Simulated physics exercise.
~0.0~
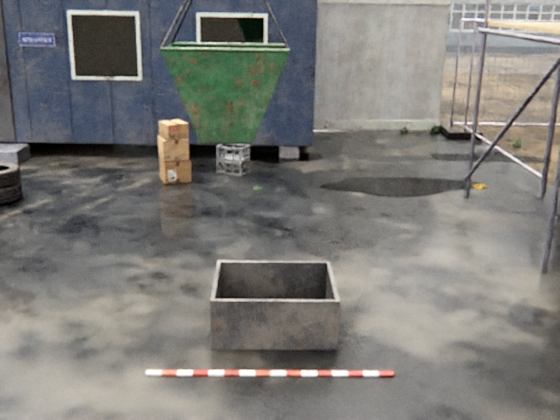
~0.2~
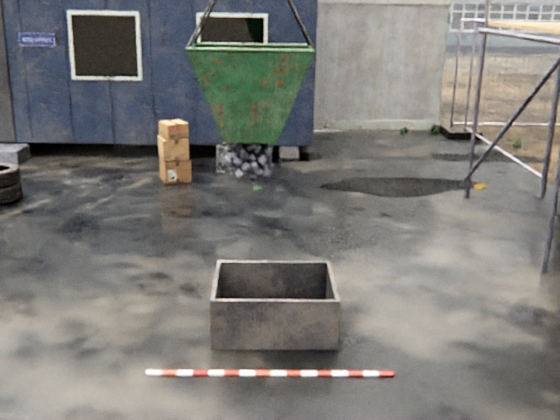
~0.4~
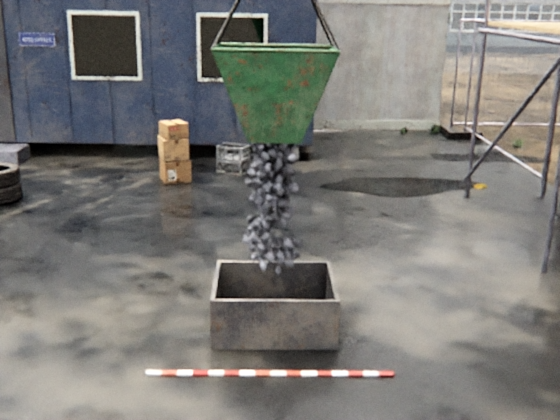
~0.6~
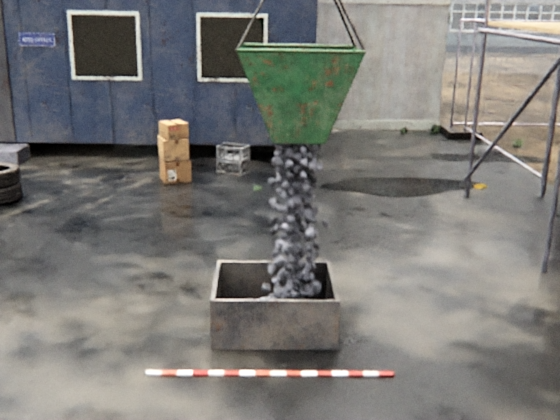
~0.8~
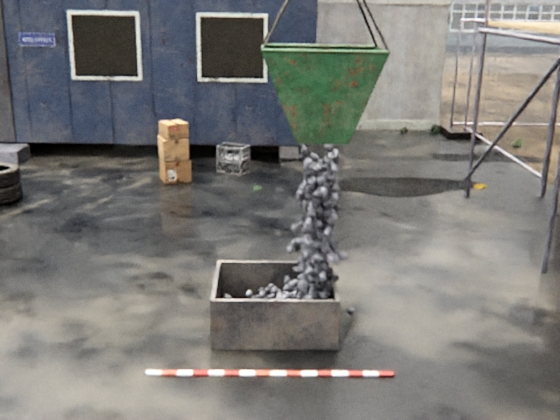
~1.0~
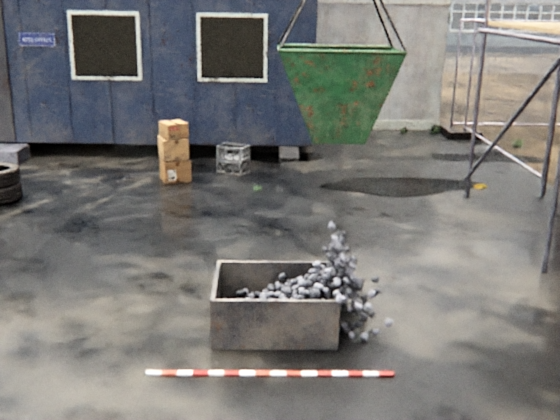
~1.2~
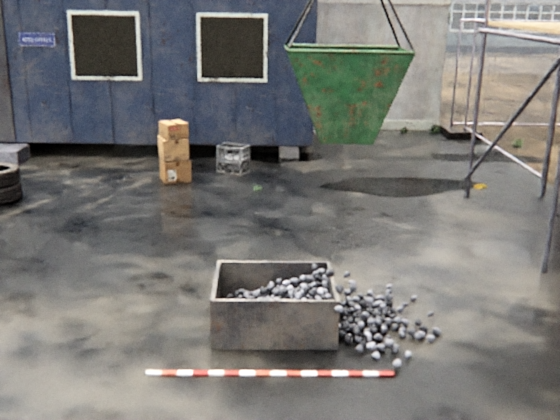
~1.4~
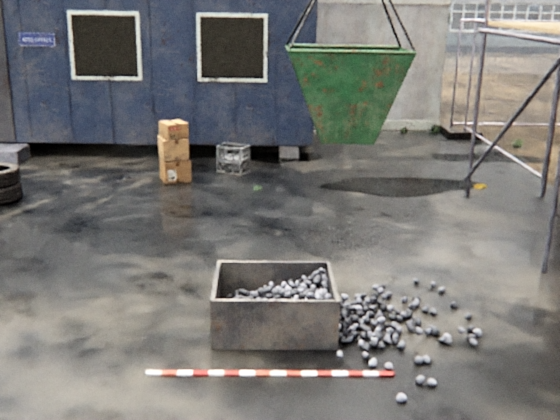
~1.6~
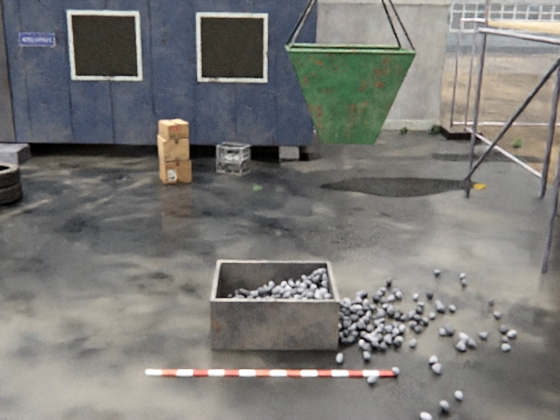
The video shows a green skip moving right above a wet yard, releasing grey stones from its bottom towards an open rectangular bin. Most land inside, but the later ones spill over the right side and scatter across the ground, while the emptied skip stops and hangs still.
